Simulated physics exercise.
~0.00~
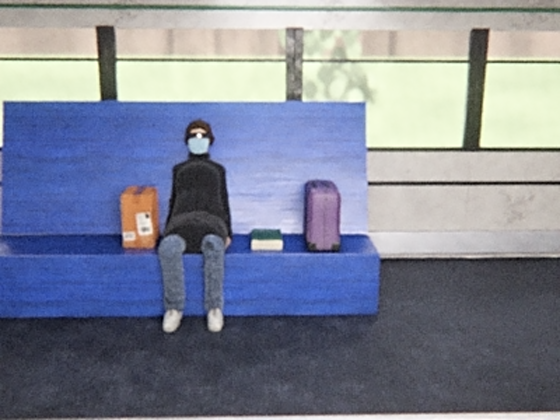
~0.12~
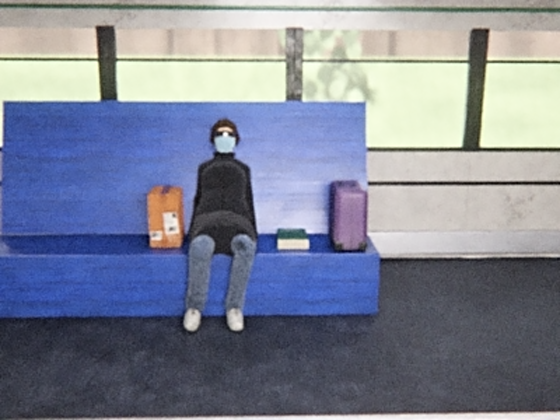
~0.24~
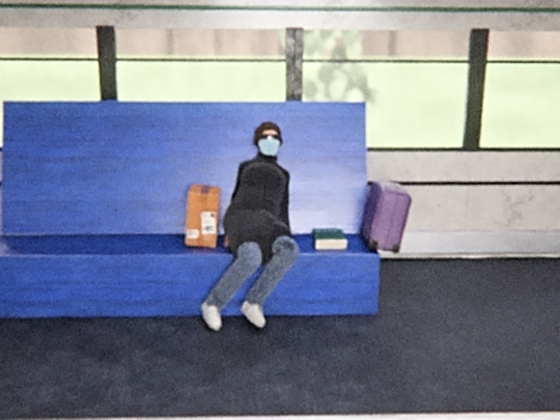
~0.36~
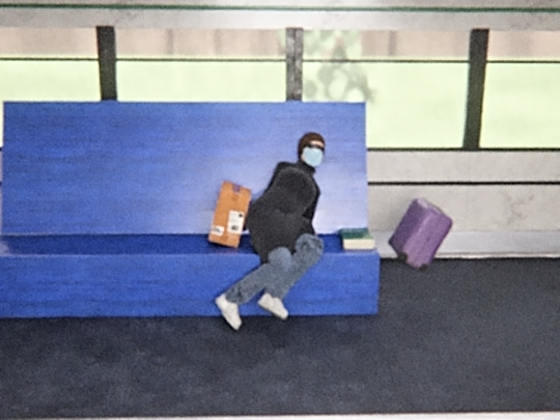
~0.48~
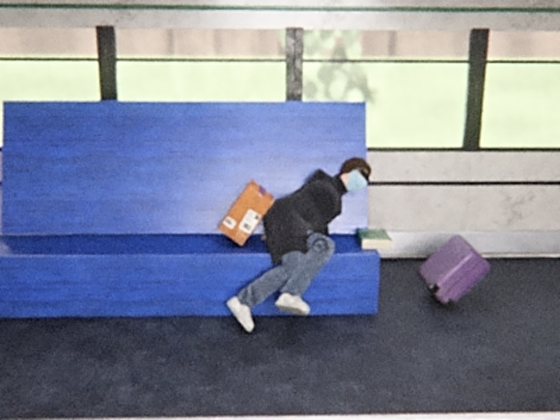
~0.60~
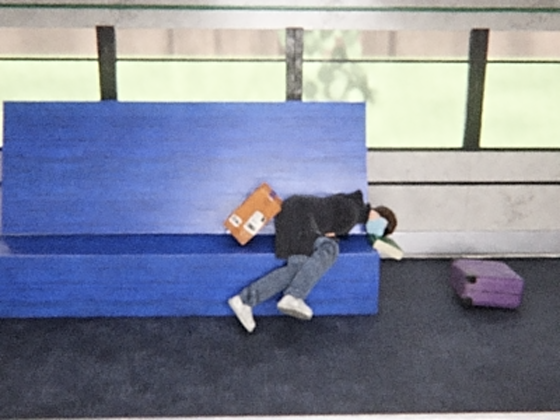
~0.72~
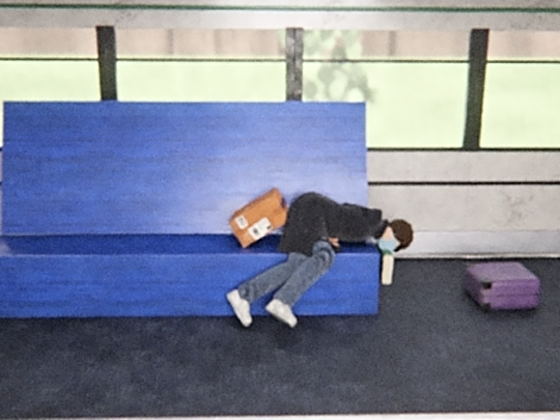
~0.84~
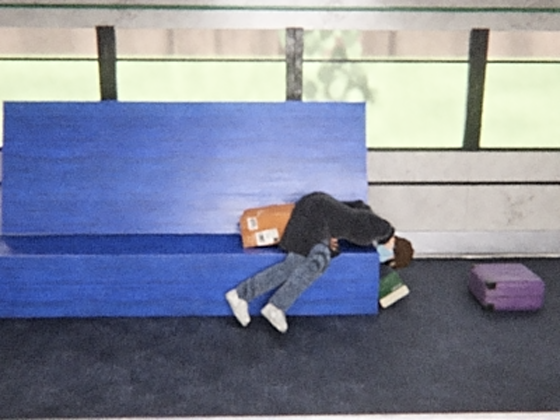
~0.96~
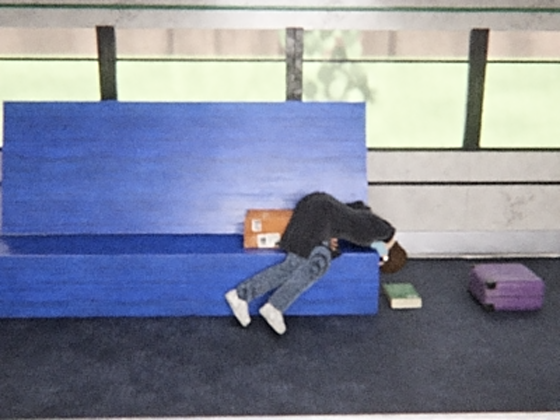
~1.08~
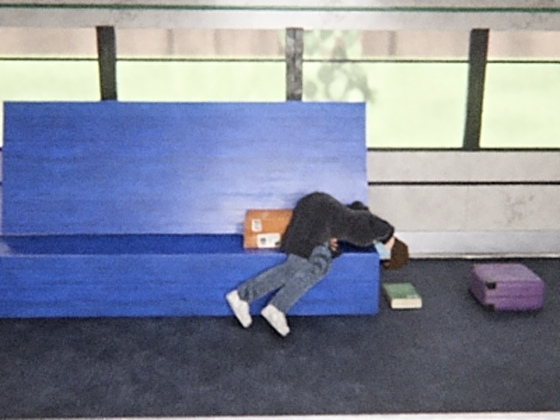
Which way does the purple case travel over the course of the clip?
The purple case moves to the right, going off the end of the bench and ending on its side on the floor.
